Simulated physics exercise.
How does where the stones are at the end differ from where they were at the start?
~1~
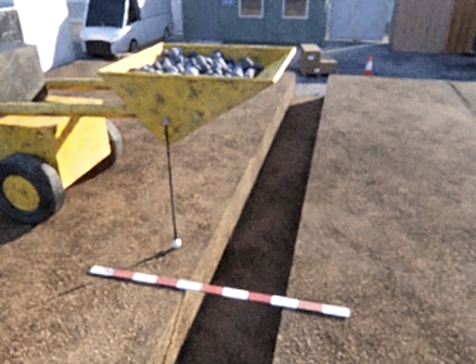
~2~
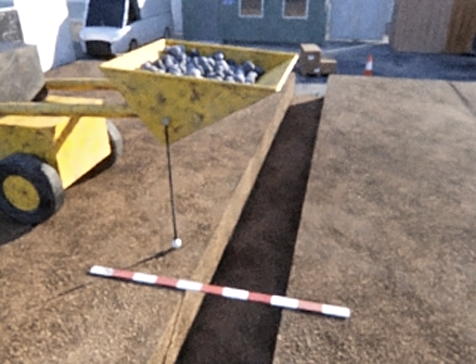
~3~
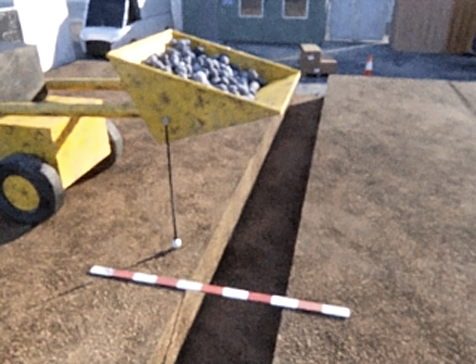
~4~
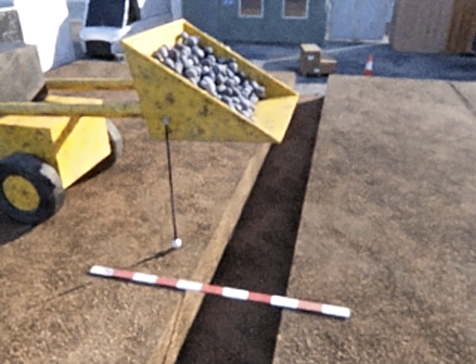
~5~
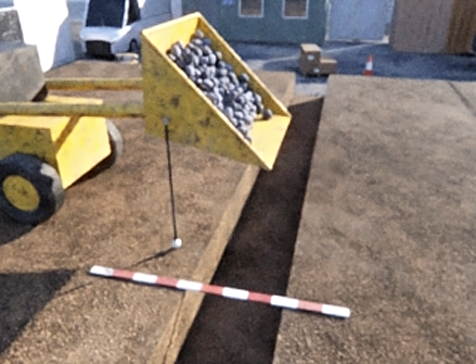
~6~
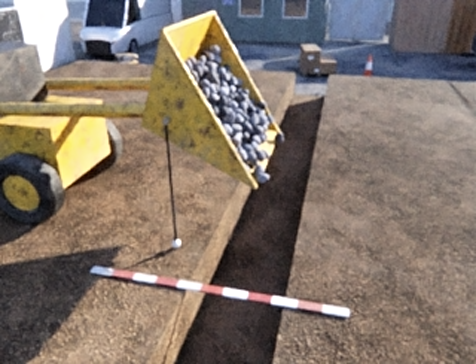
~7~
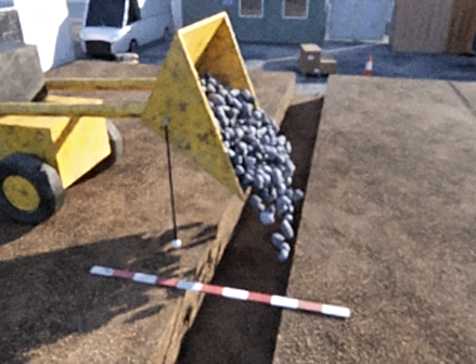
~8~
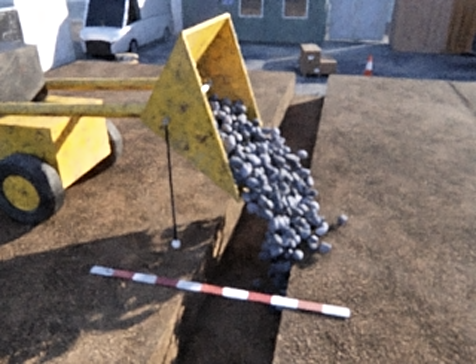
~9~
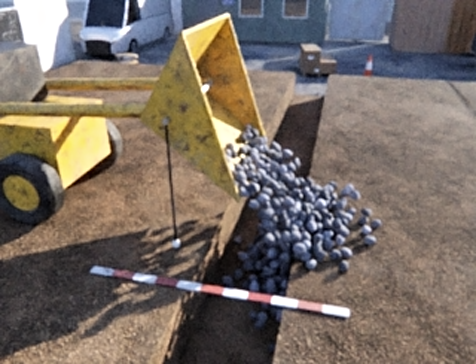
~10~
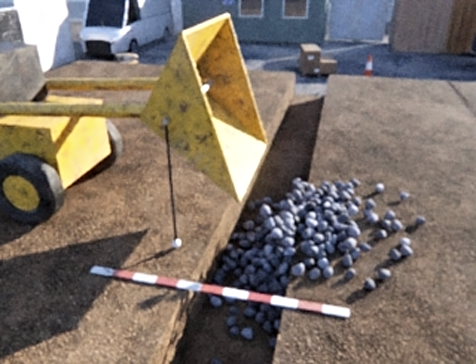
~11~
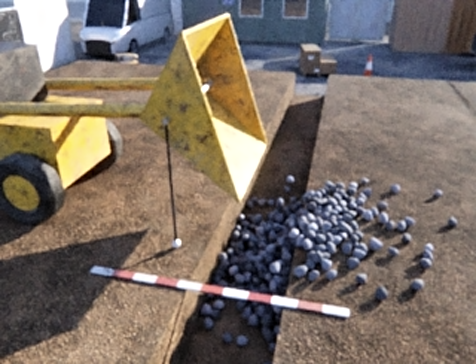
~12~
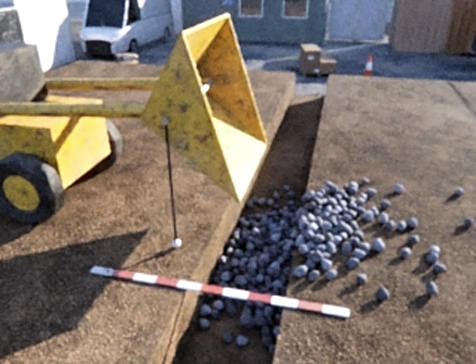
At the start the stones were heaped up in the yellow bucket. By the end they lay lower down and to the right, mostly in the trench, with some scattered on the ground past it.
